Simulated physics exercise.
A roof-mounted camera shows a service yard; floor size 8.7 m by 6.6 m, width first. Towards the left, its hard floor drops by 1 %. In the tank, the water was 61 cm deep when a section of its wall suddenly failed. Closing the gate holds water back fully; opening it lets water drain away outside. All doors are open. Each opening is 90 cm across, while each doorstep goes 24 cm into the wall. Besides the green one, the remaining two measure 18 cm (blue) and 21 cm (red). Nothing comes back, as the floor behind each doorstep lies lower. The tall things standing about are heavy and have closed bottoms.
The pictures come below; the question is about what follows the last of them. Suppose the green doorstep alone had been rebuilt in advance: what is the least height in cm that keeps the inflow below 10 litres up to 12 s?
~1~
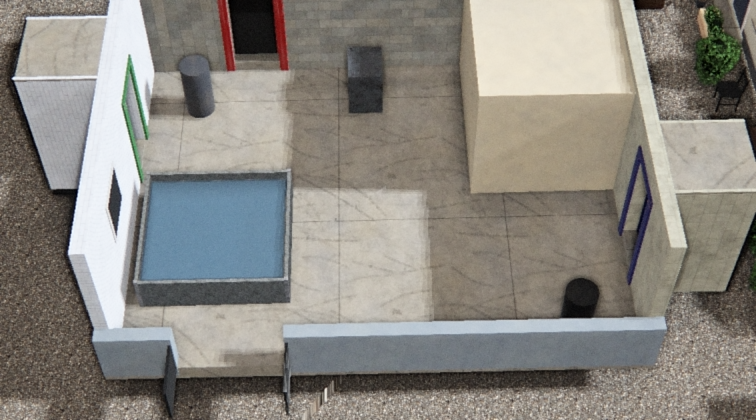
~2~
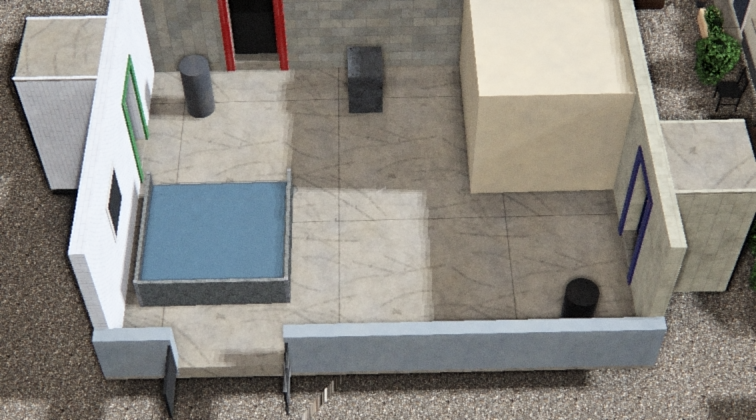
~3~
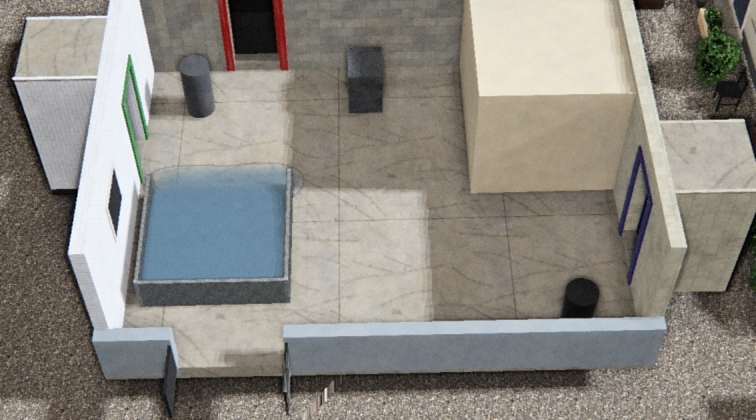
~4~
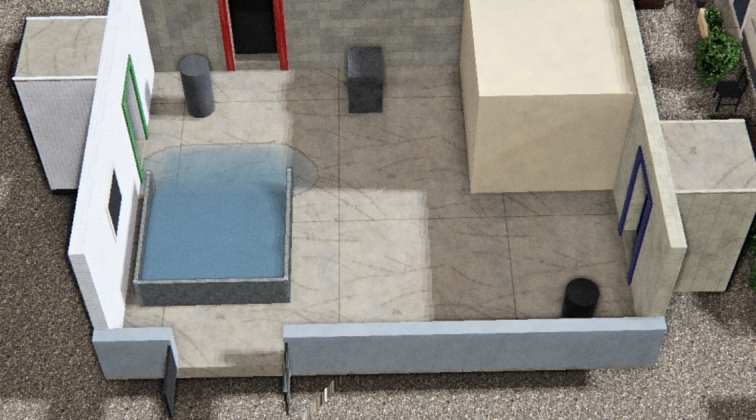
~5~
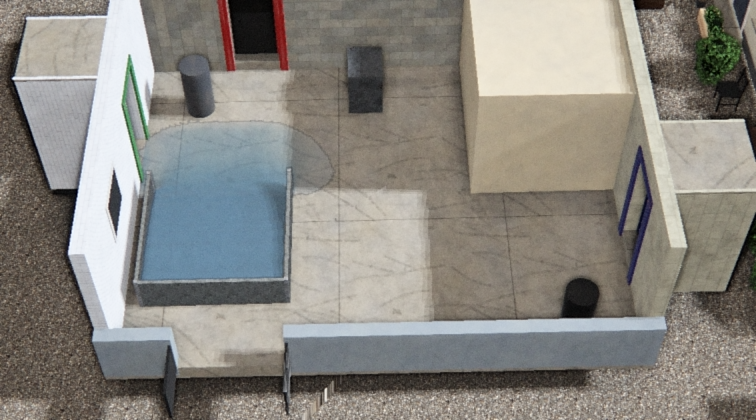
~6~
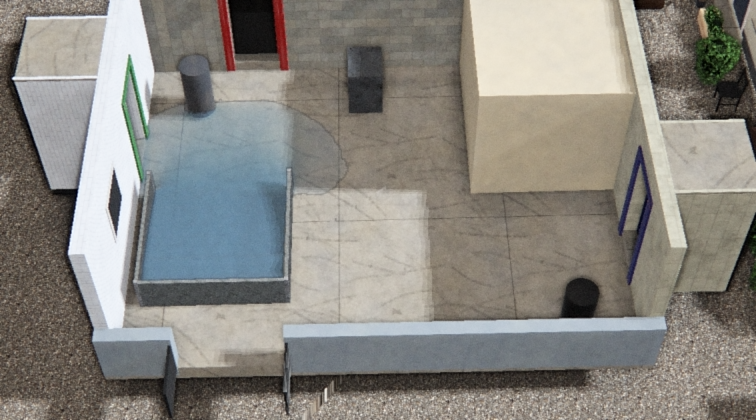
About 19 cm.
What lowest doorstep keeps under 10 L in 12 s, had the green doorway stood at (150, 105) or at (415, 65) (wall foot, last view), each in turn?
Around 31 and 9.5 cm respectively.
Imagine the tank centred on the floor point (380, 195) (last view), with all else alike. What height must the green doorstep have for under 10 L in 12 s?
It must be around 15 cm tall.
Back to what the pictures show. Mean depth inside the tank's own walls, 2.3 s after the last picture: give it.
About 16 centimetres on average.
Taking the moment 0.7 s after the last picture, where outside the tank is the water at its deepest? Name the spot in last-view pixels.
About (155, 76).
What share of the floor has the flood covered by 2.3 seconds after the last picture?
Some 35 in a hundred.
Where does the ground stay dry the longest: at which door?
That'd be the blue one.
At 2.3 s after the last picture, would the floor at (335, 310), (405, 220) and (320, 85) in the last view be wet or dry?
I'd mark them spared by the flood, spared by the flood and touched by the flood, respectively.
Then, 0.7 s after the last picture water covers 30 % of the floor, deepest (51 cm) near (155, 76); 14 cm at the green door, 15 litres in over its 5 cm doorstep.
Then, 2.3 s after the last picture water covers 35 % of the floor, deepest (40 cm) near (155, 76); 15 cm at the green door, 86 litres in over its 5 cm doorstep.
Then, 11.3 s after the last picture water covers 100 % of the floor, deepest (13 cm) near (167, 310); 10 cm at the green door, 349 litres in over its 5 cm doorstep.
At the green door as built, the water peaked near 18 cm, 3.3 s after the last picture.
Run again over the same 12 s with other heights there, 21 litres in over 17 cm, 0 litres over 23 cm. The limit of 10 litres is kept from about 19 cm up.
